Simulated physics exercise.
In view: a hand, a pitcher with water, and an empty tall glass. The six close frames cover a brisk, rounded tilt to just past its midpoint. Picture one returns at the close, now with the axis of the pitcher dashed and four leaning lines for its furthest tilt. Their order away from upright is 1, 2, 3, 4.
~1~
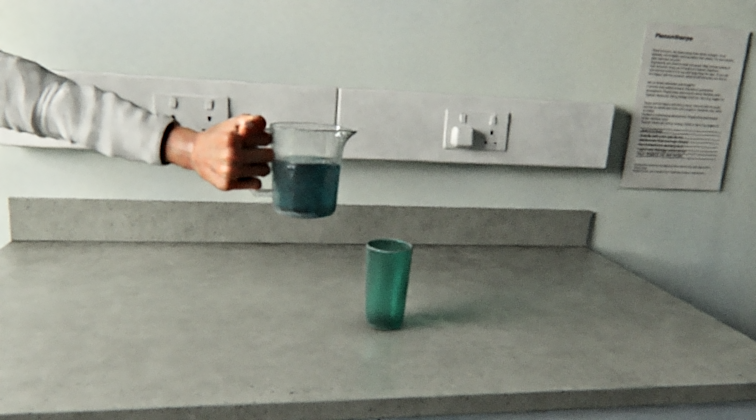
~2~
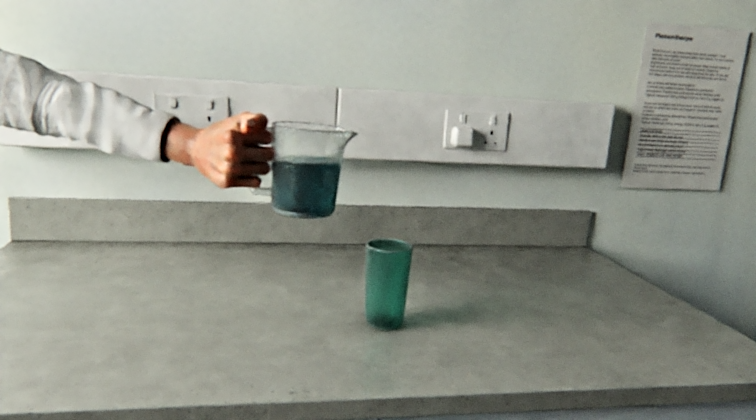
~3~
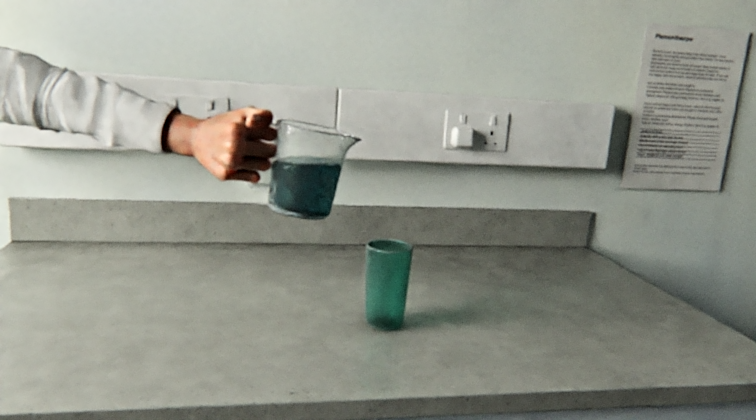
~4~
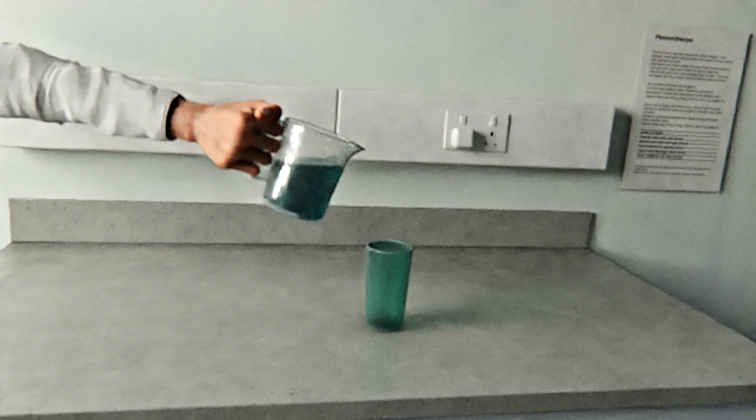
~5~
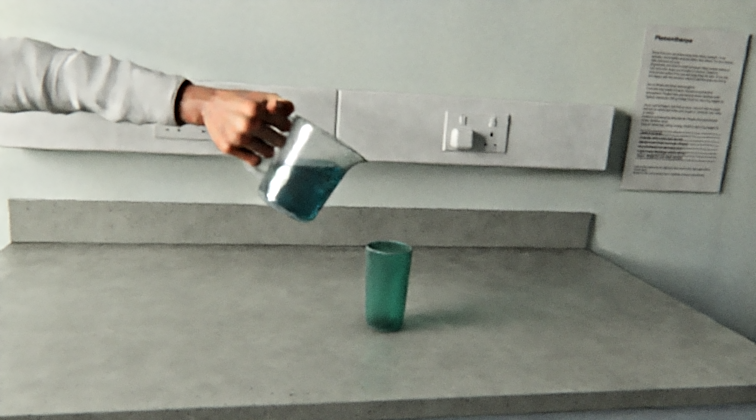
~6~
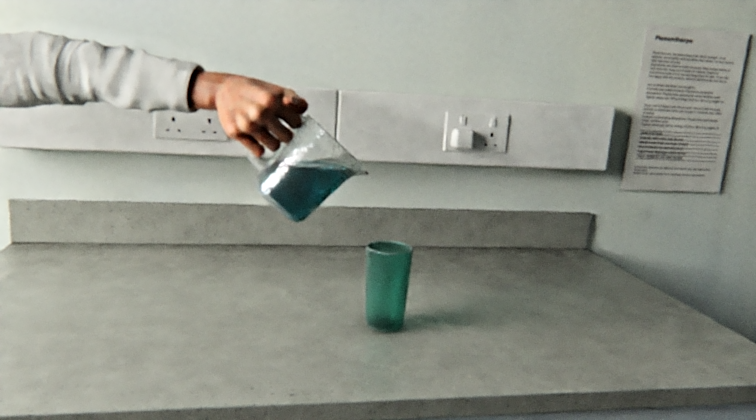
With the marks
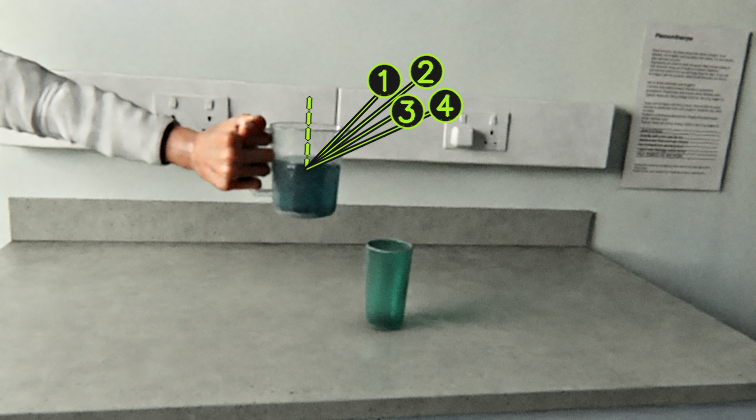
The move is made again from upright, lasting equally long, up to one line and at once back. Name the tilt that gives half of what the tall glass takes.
I would pick line 4.
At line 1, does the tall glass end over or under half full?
Under.
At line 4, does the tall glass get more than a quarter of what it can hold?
Yes, it does.
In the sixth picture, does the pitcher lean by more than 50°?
No.
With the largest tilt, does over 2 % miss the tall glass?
No.
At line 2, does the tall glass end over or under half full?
Under half.
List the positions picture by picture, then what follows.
The first frame shows upright, lip at (356, 131); rim of the tall glass round (390, 245); nothing has left yet.
The second frame shows tipped about 2°, lip at (357, 133); nothing has left yet.
The third frame shows tipped about 8°, lip at (360, 139); nothing has left yet.
The fourth frame shows tipped about 17°, lip at (364, 148); nothing has left yet.
The fifth frame shows tipped about 28°, lip at (367, 160); nothing has left yet.
The sixth frame shows tipped about 40°, lip at (368, 173); nothing has left yet.
On the marked copy, 1 at (376, 97); 2 at (413, 83); 3 at (391, 117); 4 at (430, 113).
With 1, the tall glass ends with about 3 % of what it can hold.
With 2, the tall glass ends with about 12 % of what it can hold.
With 3, the tall glass ends with about 27 % of what it can hold.
With 4, the tall glass ends with about 49 % of what it can hold.
